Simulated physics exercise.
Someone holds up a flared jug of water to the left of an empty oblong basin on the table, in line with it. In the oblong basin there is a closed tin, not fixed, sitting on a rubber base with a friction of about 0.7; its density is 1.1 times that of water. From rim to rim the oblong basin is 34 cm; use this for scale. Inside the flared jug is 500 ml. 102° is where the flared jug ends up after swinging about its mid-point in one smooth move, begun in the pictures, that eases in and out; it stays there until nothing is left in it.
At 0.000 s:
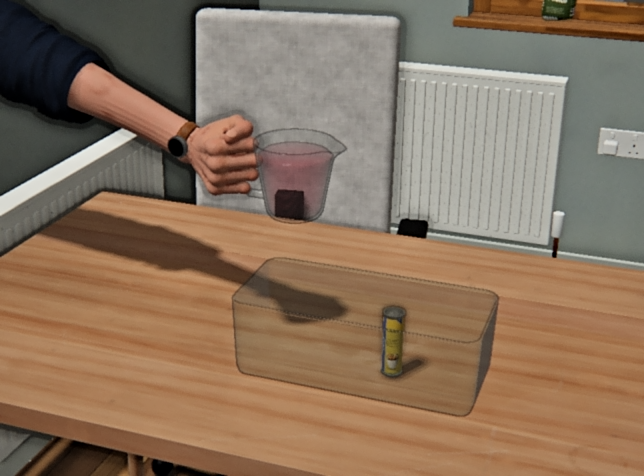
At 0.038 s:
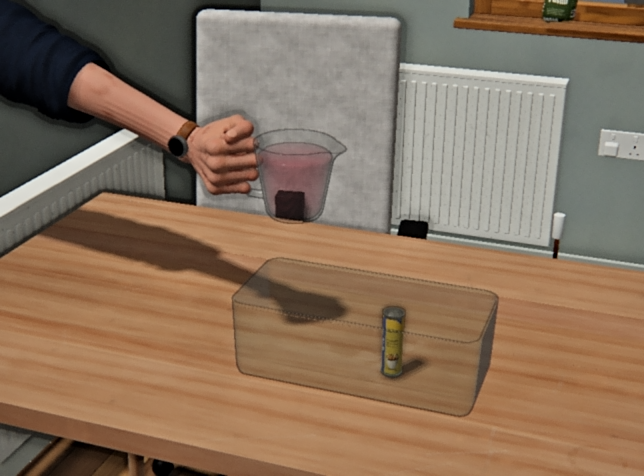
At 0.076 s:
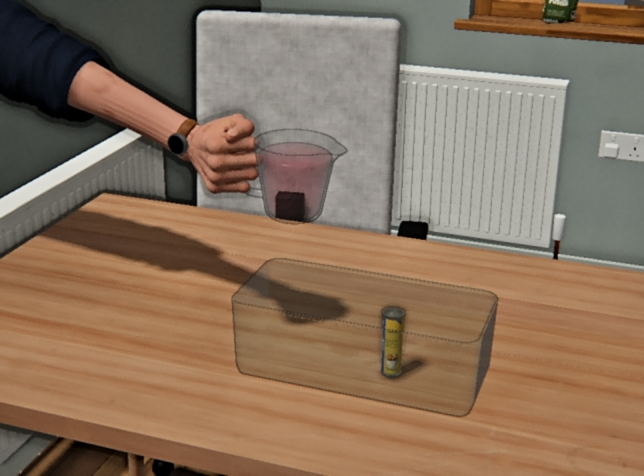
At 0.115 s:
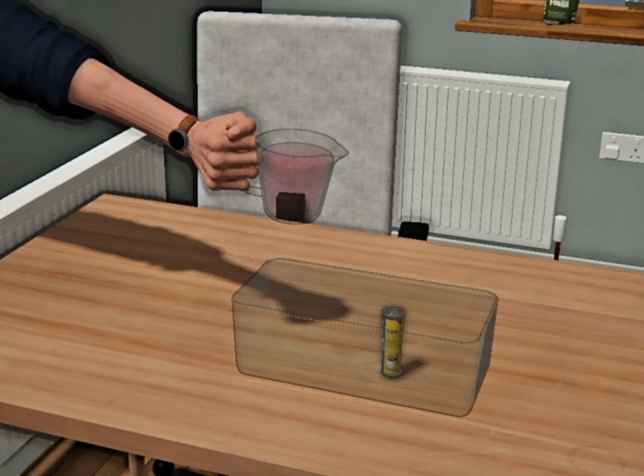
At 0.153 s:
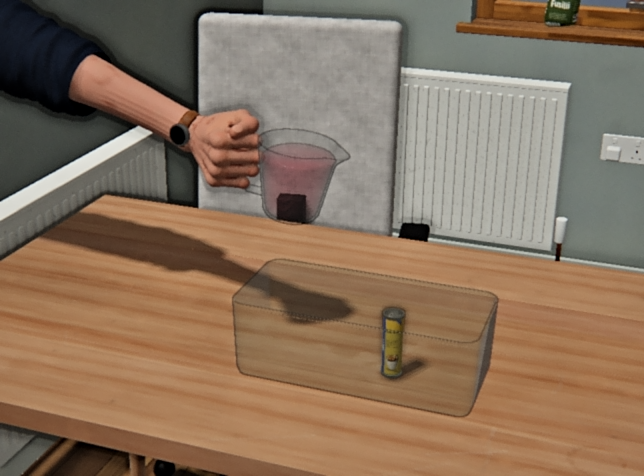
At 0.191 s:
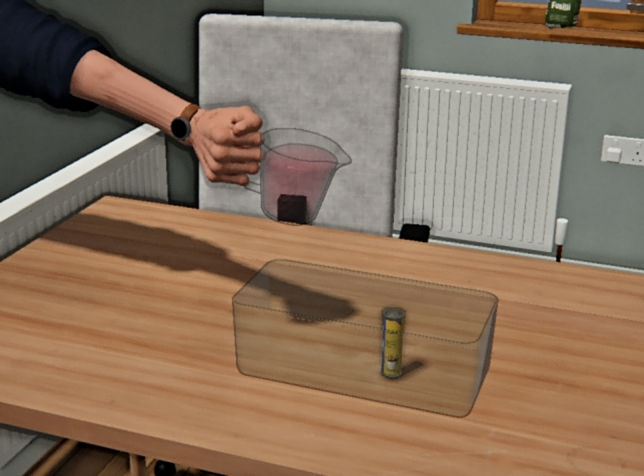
A hand holding a clear jug of pinkish liquid kept still at first, then tilted it slightly to the right, above a see-through basin with a small closed tin inside on a wooden table.
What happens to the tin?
It ends up tipped.
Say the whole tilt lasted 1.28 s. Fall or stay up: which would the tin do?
In that case the tin overturns.
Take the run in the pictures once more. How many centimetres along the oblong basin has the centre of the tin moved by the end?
All told, the tin's centre has moved close to 7.5 cm.
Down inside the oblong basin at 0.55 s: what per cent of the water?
The basin holds roughly 6 in a hundred parts at that moment.
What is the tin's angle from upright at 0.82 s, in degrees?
Measured tilt, approx.: 0 degrees.
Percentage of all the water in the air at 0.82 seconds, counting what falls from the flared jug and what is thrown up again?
About 20 % of the total.
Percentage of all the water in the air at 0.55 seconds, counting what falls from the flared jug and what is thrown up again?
My guess is roughly 26 %.
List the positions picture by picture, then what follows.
In the first picture, tilt 0°; pouring edge (346, 149); surface from (262, 147) to (334, 156); the oblong basin's rim runs from (251, 279) to (490, 319); the tin's top is at (394, 315).
In the second picture, tilt 0°; pouring edge (346, 150); surface from (263, 147) to (334, 157).
In the third picture, tilt 2°; pouring edge (347, 151); surface from (263, 147) to (333, 157).
In the fourth picture, tilt 4°; pouring edge (348, 154); surface from (265, 147) to (335, 159).
In the fifth picture, tilt 7°; pouring edge (350, 158); surface from (266, 148) to (337, 160).
In the sixth picture, tilt 11°; pouring edge (351, 162); surface from (268, 150) to (339, 161).
Then, 0.55 s in, the tilt is 69° and 69 per cent is still to pour; the tin stands where it began.
Then, 0.82 s in, the tilt is 100° and 14 per cent is still to pour; the tin stands 1 cm from where it began.
Then, 1.10 s in, the tilt is 102° and 0 per cent is still to pour; the tin lies on its side.
Then, 1.40 s in, the tilt is 102° and 0 per cent is still to pour; the tin lies on its side.
Finally, the tin lies on its side.
